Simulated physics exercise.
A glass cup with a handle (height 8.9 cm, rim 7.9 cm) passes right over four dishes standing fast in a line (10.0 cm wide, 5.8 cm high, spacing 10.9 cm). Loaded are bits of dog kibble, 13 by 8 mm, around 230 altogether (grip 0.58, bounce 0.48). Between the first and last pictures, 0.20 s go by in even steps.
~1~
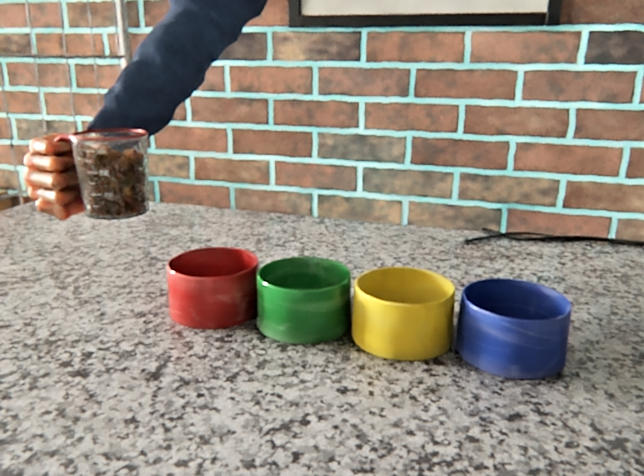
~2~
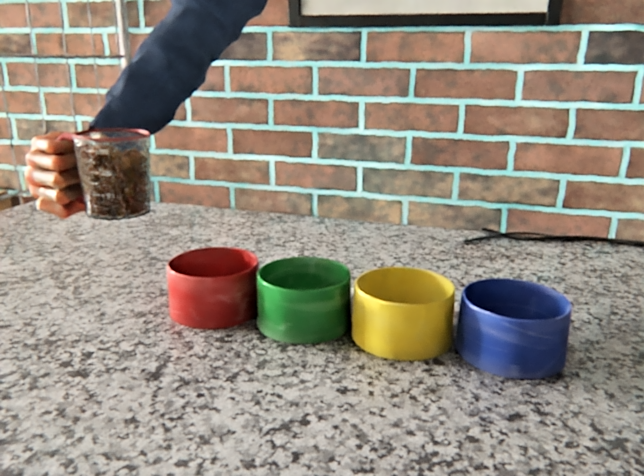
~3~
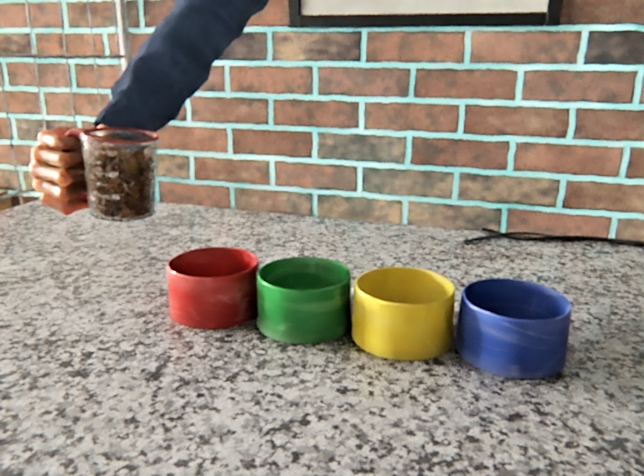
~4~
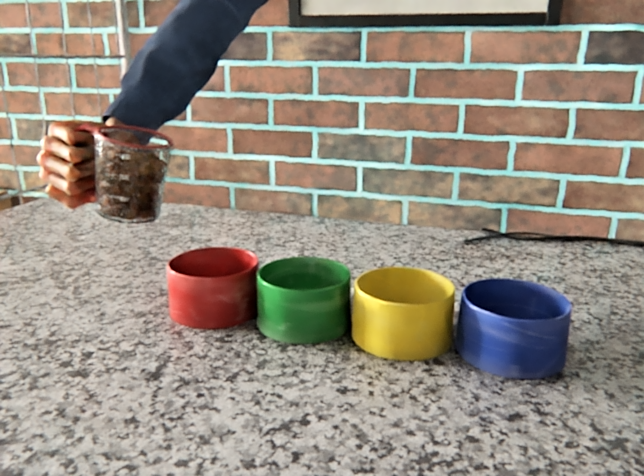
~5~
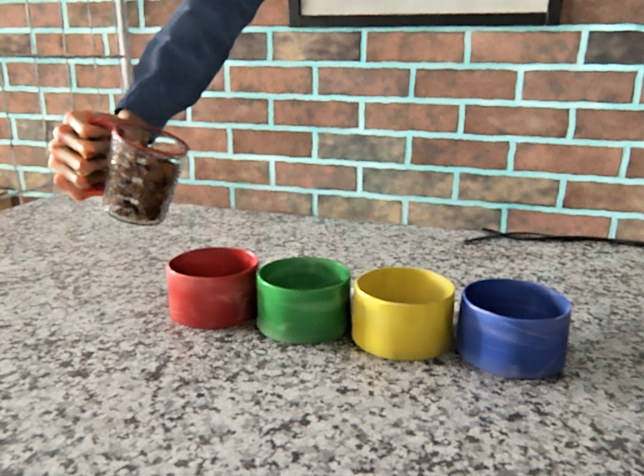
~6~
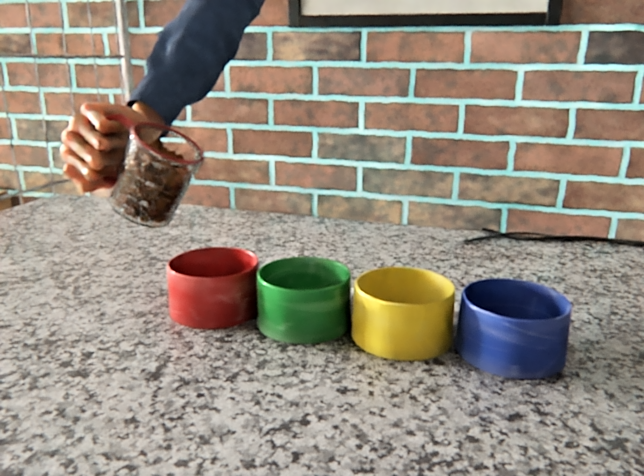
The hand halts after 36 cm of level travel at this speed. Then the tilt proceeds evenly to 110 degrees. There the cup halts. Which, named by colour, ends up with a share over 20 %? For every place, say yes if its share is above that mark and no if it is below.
Red: No, blue: Yes, green: No, yellow: Yes, counter: No.
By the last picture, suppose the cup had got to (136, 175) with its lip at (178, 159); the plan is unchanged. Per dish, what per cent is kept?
Kept per dish: Red = 0, blue = 10, green = 60, yellow = 20.
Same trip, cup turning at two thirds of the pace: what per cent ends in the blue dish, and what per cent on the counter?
Result - blue: 90; counter: 0.
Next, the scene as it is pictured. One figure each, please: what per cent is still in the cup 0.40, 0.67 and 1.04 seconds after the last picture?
Roughly 90, then 55, then 5.
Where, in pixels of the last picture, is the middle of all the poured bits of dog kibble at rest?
Close to pixel (477, 333).
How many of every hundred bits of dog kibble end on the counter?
Estimate: Close to 10 %.
Then, 0.40 s after the last picture, tilt 105 degrees; cup holds 90 %, green 5 %.
Then, 0.67 s after the last picture, tilt 110 degrees; cup holds 55 %, green 5 %, yellow 30 %.
Then, 1.04 s after the last picture, tilt 110 degrees; cup holds 5 %, blue 45 %, green 5 %, yellow 30 %.
In the end, red 0 %, blue 50 %, green 5 %, yellow 30 %, counter 10 %.
